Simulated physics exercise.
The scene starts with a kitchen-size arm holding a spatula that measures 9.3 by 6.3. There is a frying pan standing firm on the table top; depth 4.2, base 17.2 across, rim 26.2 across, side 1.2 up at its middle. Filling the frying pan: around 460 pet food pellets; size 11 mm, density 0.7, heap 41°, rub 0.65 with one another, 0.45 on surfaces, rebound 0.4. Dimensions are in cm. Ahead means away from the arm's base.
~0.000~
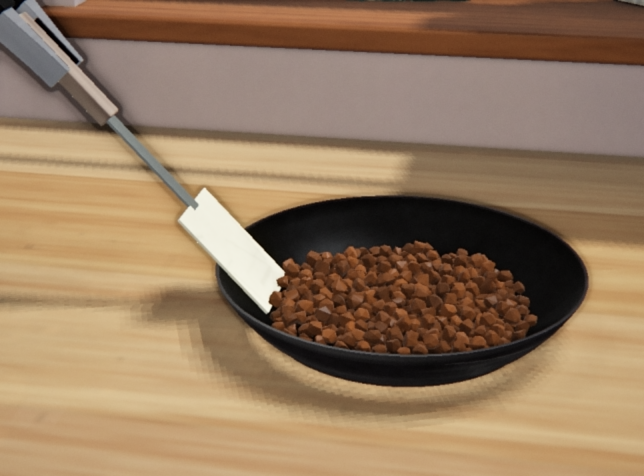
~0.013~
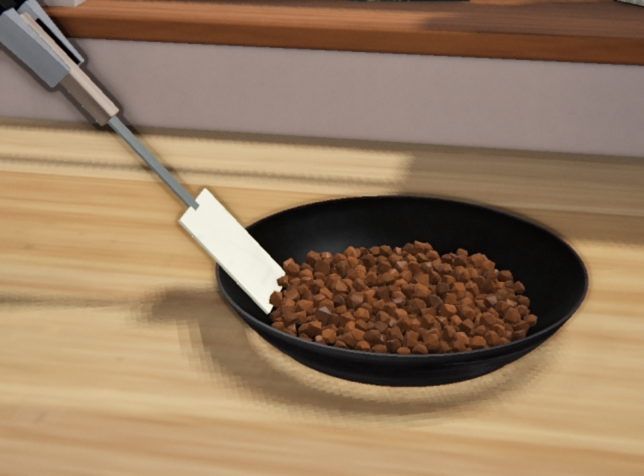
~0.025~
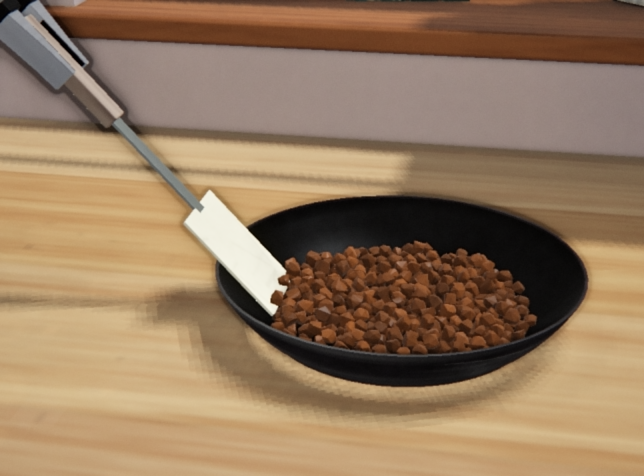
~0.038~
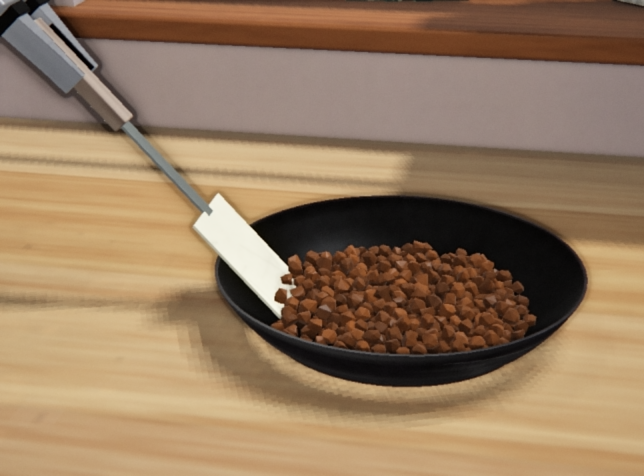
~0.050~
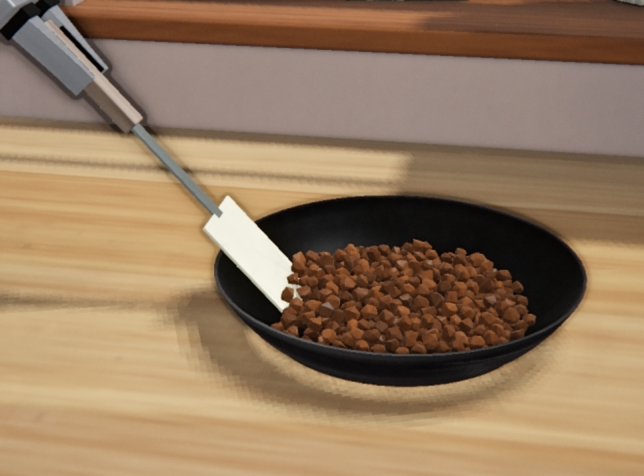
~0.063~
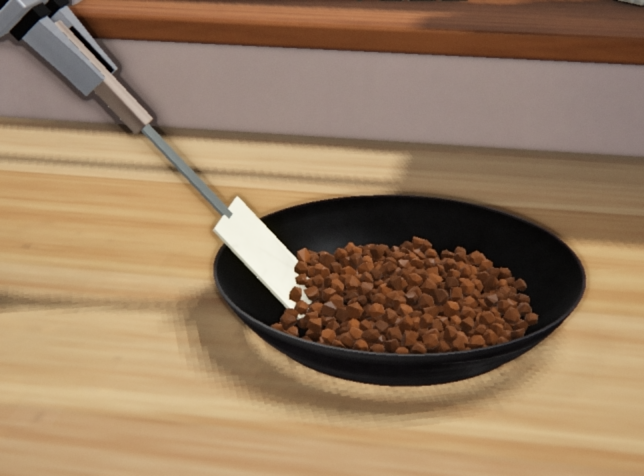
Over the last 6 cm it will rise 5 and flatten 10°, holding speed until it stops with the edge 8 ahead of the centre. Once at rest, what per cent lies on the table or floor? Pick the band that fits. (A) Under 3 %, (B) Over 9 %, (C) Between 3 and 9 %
The answer is C.
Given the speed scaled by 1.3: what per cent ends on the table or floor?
Something close to 10 per cent ends up on the table or floor.
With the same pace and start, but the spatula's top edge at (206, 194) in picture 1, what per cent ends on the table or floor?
Around 5 percent ends up on the table or floor.
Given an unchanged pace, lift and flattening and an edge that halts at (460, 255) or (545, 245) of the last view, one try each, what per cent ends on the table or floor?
I'd say some 0 per cent, then some 15 per cent.
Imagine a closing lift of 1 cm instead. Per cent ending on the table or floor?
I'd say close to 5 per cent.
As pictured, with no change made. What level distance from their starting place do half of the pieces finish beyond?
Level distance of roughly 3 cm.
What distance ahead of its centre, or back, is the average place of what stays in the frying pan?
It sits near 4.0 centimetres ahead of centre.
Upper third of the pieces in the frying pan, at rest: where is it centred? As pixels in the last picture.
Approximately at pixel (515, 293).
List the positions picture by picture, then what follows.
Spatula top edge at (191, 204), sloping 47°; upper third of the load around (403, 291), from x 275 to 530, top at y 245; 457 in the frying pan, in the first picture.
Spatula top edge at (192, 204), sloping 47°; upper third of the load around (403, 291), from x 275 to 530, top at y 245, in the second picture.
Spatula top edge at (197, 206), sloping 47°; upper third of the load around (398, 291), from x 275 to 530, top at y 245, in the third picture.
Spatula top edge at (206, 210), sloping 47°; upper third of the load around (391, 290), from x 275 to 530, top at y 245, in the fourth picture.
Spatula top edge at (216, 212), sloping 47°; upper third of the load around (388, 288), from x 275 to 530, top at y 245, in the fifth picture.
Spatula top edge at (226, 213), sloping 47°; upper third of the load around (396, 285), from x 275 to 530, top at y 245; 457 in the frying pan, in the sixth picture.
After 0.15 s, sloping 47°, highest piece 5 above the table; 457 in the frying pan.
After 0.23 s, sloping 44°, highest piece 5 above the table; 456 in the frying pan, 1 on the blade or in flight.
After 0.47 s, sloping 37°, highest piece 5 above the table; 429 in the frying pan, 27 on the table or floor, 1 on the blade or in flight.
After 1.52 s, sloping 37°, highest piece 5 above the table; 429 in the frying pan, 28 on the table or floor.
At rest, 429 in the frying pan, 28 on the table or floor. That is 6 % on the table or floor.
